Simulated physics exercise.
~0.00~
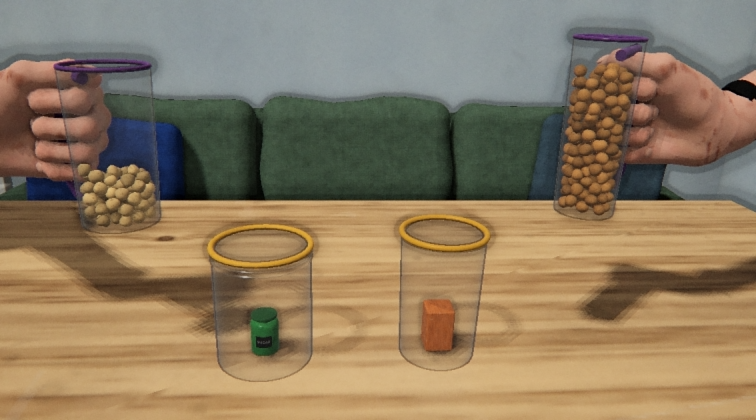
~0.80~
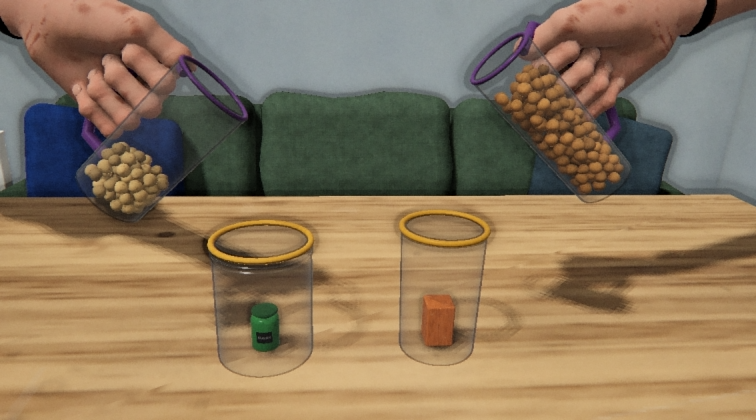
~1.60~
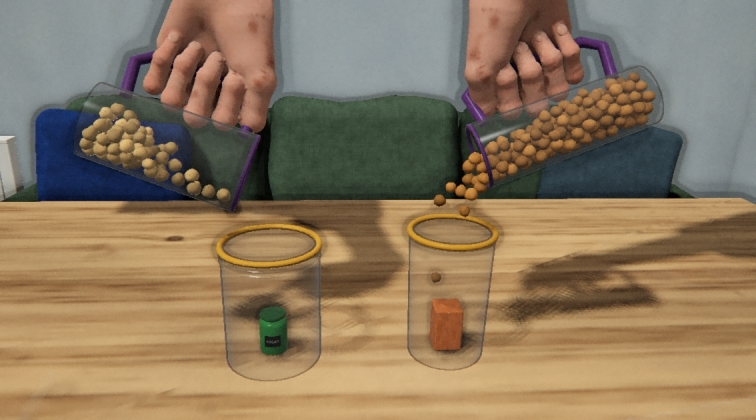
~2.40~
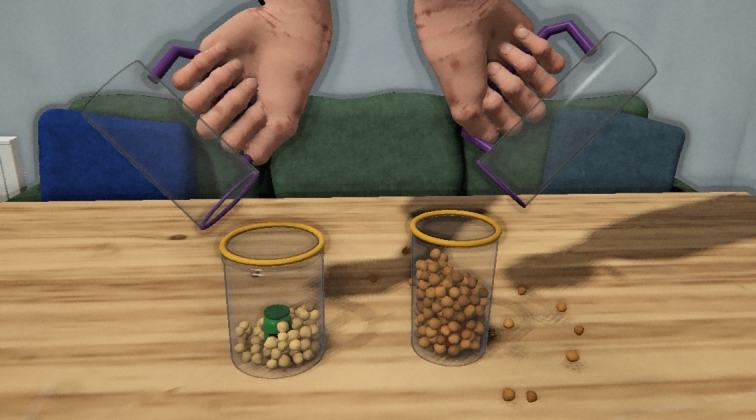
On a wooden table, two hands tipping cups of small balls into clear containers, leaving the green jar showing, the orange block buried.
